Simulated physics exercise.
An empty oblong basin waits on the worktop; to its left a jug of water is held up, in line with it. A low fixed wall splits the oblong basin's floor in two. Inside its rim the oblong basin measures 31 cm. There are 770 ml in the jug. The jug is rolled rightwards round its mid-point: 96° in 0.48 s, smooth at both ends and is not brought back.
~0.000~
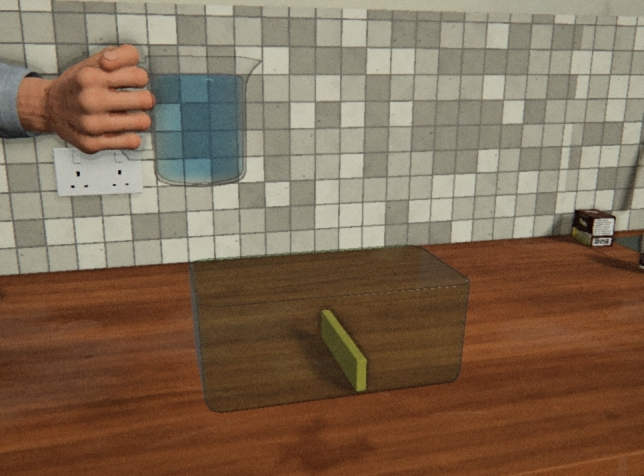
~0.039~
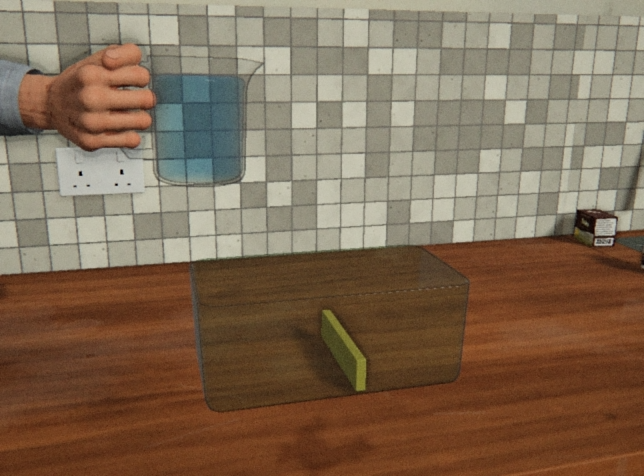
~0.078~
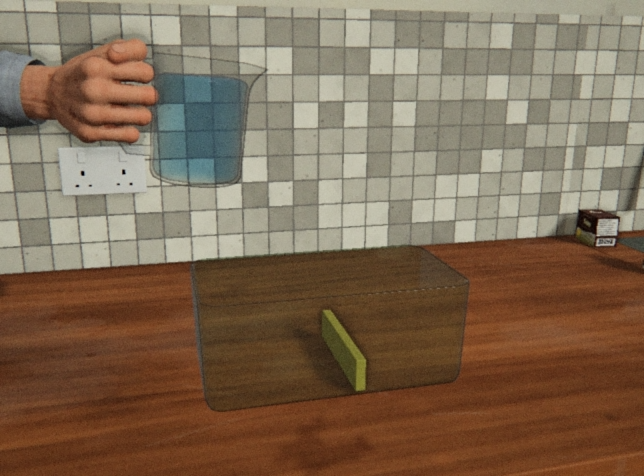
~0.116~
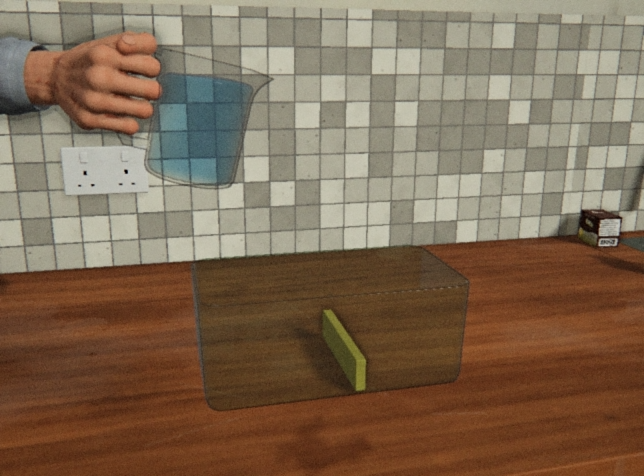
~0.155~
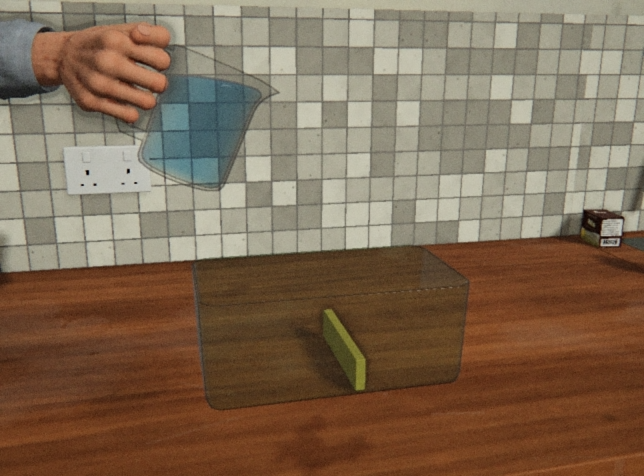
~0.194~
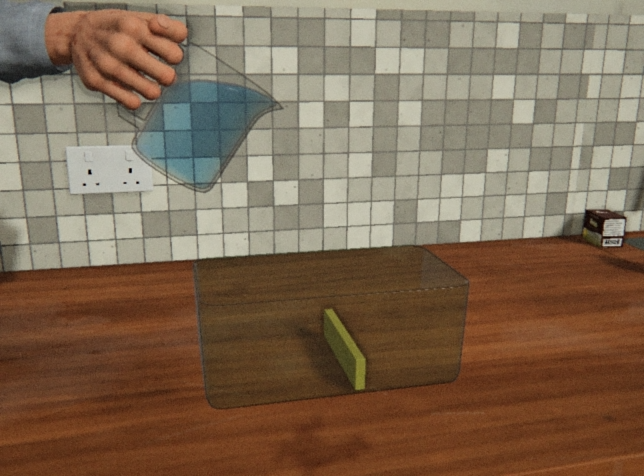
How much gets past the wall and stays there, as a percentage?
The far part has some 47 per cent.
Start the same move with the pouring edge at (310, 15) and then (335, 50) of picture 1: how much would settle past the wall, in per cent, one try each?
First 80, then 60 per cent.
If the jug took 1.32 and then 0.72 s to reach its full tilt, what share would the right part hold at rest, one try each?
First 55, then 50 per cent.
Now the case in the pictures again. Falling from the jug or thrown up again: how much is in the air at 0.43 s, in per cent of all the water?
Some 32 per cent.
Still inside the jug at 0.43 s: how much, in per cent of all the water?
About 62 per cent.
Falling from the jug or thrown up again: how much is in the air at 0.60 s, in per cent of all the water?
About 24 per cent.
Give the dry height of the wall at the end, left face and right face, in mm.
Left about 26 mm, right about 22 mm.
After 0.43 s the tilt is 93° and 63 per cent is still to pour, 3 is left of the wall and 3 right of it.
After 0.60 s the tilt is 96° and 27 per cent is still to pour, 27 is left of the wall and 21 right of it.
After 0.78 s the tilt is 96° and 11 per cent is still to pour, 34 is left of the wall and 44 right of it.
After 0.98 s the tilt is 96° and 4 per cent is still to pour, 45 is left of the wall and 46 right of it.
In the end 51 per cent lies left of the wall, 47 right of it and 2 outside.
